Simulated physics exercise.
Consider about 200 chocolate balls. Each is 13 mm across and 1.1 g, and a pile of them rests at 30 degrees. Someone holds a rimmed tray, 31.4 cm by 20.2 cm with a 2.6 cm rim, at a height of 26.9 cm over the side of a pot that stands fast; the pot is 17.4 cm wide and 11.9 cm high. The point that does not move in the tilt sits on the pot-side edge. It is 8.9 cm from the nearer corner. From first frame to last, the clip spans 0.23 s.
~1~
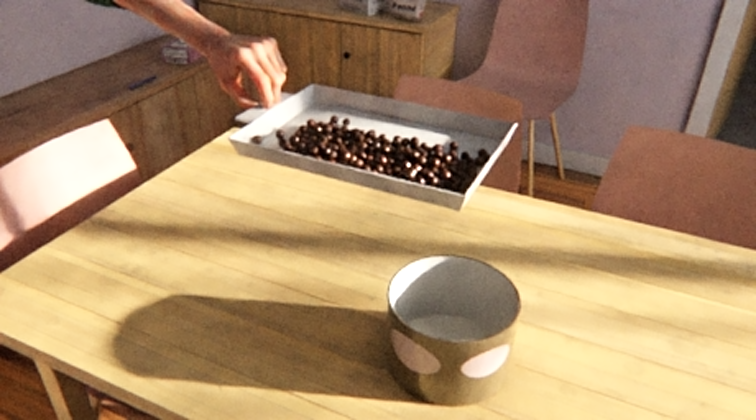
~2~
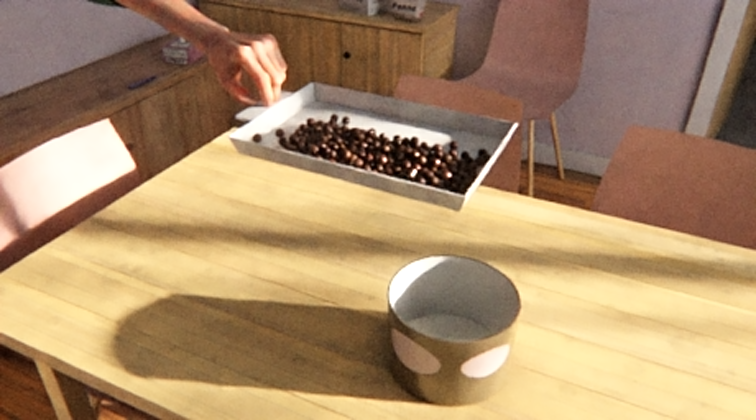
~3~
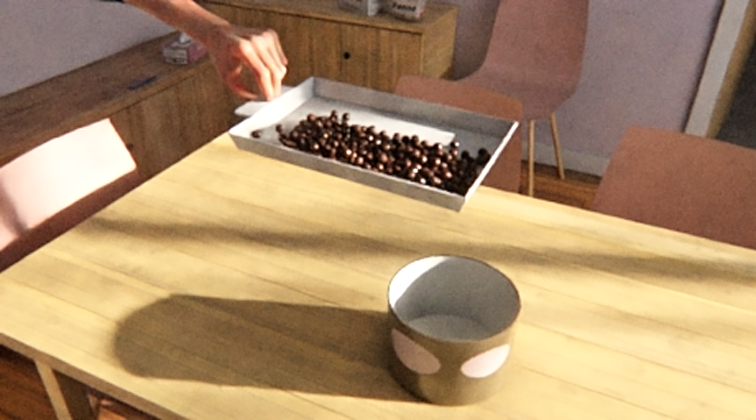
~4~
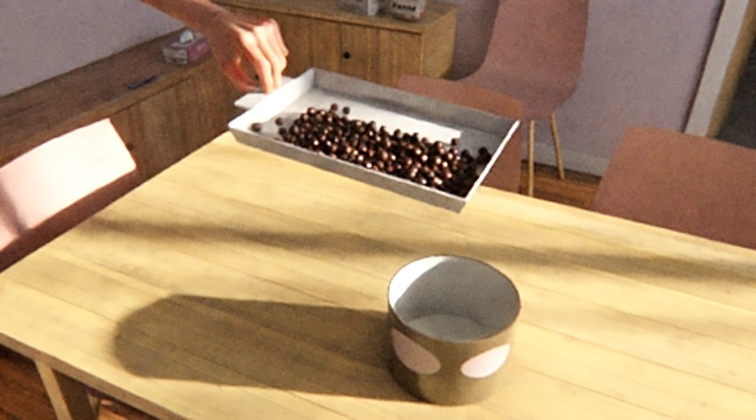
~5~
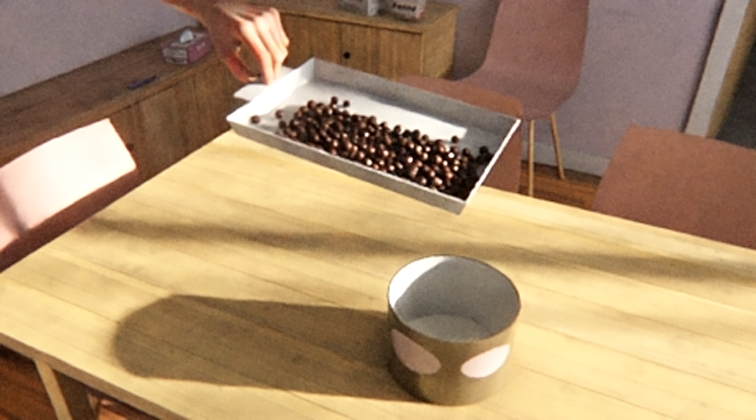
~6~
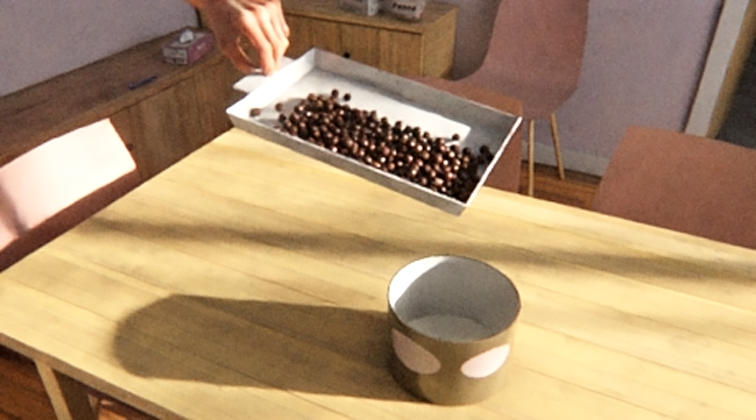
At a wooden table, a hand slowly tilts a tray of chocolate balls down rightward near a pot.
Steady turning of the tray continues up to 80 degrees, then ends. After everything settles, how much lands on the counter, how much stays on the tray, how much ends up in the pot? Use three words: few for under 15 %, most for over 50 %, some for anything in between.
Counter: Some; tray: Few; pot: Most.
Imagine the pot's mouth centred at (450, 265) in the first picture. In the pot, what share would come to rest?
With the pot there, close to 0 per cent.
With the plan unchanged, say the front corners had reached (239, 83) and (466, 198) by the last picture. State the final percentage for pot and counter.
You'd end with pot at 45 and counter at 55.
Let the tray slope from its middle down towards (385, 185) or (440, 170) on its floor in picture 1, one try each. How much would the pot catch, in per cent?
First try: Around 80 percent; second try: Around 50 percent.
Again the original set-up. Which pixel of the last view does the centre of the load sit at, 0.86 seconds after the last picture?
Expected load position: Near (436, 155).
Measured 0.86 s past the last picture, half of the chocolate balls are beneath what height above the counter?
Around 32 cm up.
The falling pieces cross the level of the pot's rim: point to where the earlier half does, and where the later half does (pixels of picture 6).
At roughly (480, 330) first, later on at (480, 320).
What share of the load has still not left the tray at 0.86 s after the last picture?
About 95 per cent.
Then, 0.52 s after the last picture, tilt 44 degrees; the tray holds 100 %, the pot 0 %.
Then, 0.86 s after the last picture, tilt 65 degrees; the tray holds 95 %, the pot 0 %.
Then, 1.29 s after the last picture, tilt 80 degrees; the tray holds 20 %, the pot 40 %.
In the end, counter 25 %, tray 0 %, pot 75 %.
